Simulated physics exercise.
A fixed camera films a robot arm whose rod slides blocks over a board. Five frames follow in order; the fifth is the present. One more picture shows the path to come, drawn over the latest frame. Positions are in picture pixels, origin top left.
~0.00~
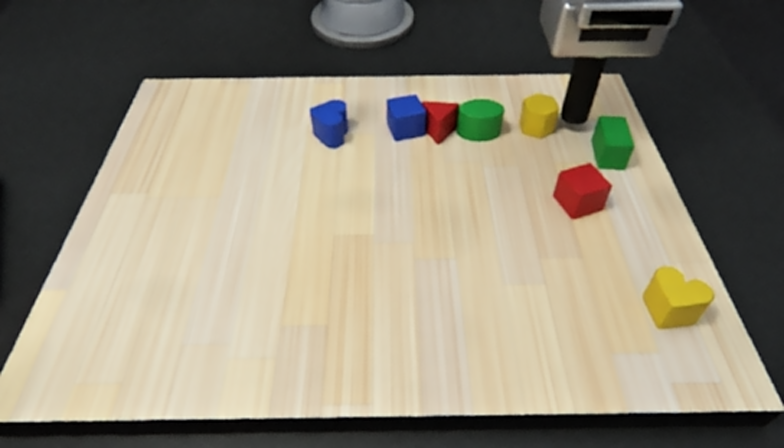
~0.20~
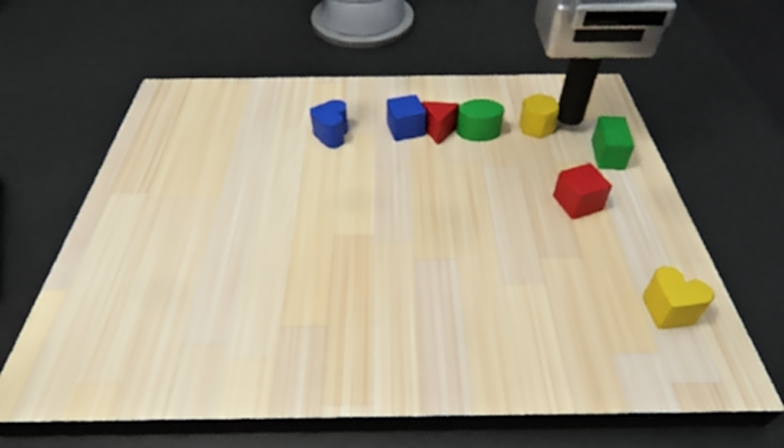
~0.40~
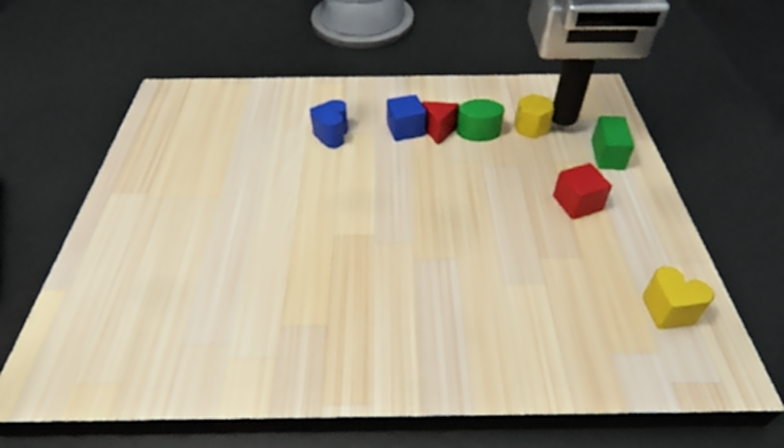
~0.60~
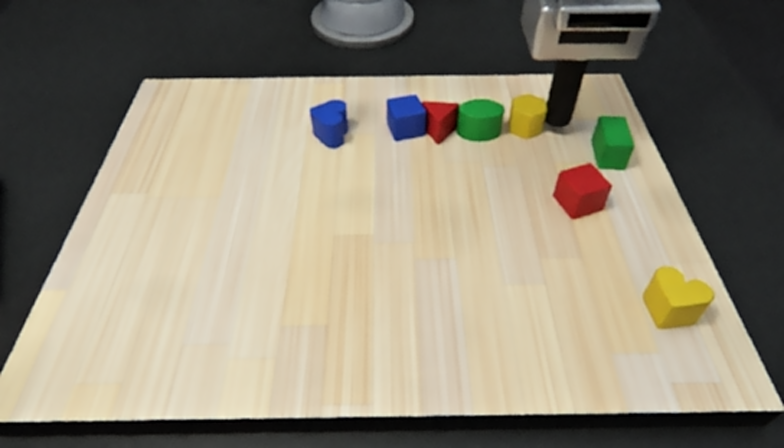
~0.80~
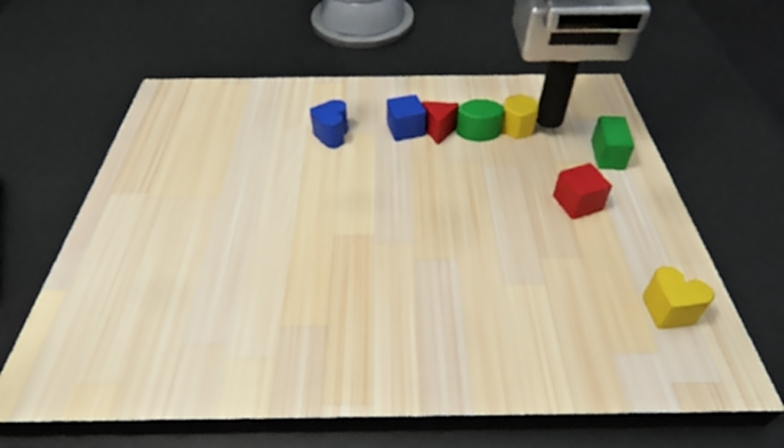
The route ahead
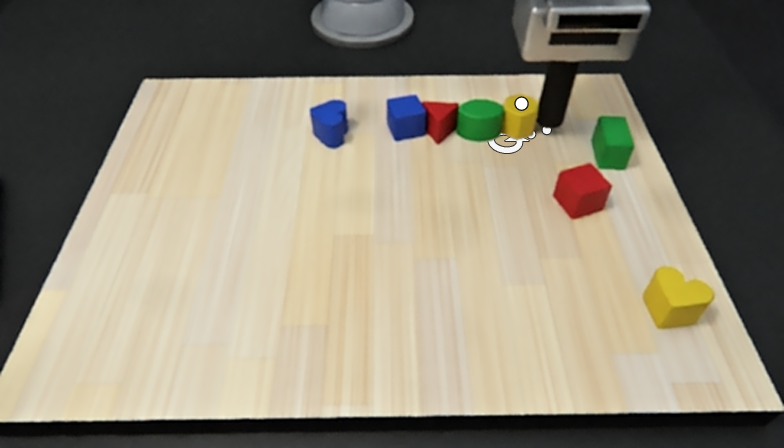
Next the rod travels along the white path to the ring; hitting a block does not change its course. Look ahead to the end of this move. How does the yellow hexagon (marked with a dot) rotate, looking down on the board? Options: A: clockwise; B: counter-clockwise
Letter B.
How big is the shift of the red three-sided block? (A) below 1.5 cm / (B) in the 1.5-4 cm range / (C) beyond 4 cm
B - in the 1.5-4 cm range.
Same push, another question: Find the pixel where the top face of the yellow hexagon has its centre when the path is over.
It will end up at (480, 123).
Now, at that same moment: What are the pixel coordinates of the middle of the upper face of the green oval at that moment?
At (446, 114).
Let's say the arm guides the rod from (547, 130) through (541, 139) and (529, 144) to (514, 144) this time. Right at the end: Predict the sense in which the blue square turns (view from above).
Spins counterclockwise.
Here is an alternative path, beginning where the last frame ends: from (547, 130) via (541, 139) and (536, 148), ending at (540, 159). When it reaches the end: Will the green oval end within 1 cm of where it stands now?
The answer is no.
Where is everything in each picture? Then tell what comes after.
In the first frame, rod tip at (574, 116); block tops, blue square at (406, 105); red three-sided block at (440, 108); green oval at (482, 107); yellow hexagon at (542, 103).
In the second frame, rod at (569, 117); blocks unchanged.
In the third frame, rod at (564, 118); yellow hexagon at (537, 103).
In the fourth frame, rod at (557, 119); yellow hexagon at (530, 103).
In the fifth frame, rod at (549, 120); blue square at (406, 105); red three-sided block at (440, 108); green oval at (482, 107); yellow hexagon at (522, 104).
Path on the board, in a line from (547, 130) to (505, 141); the dot is on the yellow hexagon.
The first path, step by step. Halfway along, rod at (528, 126); blue square at (398, 105), turned 20° anticlockwise; red three-sided block at (431, 102), turned 15° anticlockwise; green oval at (462, 111), turned 50° clockwise; yellow hexagon at (500, 114), turned 25° anticlockwise.
At the end, rod at (507, 131); blue square at (397, 105), turned 20° anticlockwise; red three-sided block at (425, 99); green oval at (446, 114), turned 95° clockwise; yellow hexagon at (480, 123), turned 40° anticlockwise.
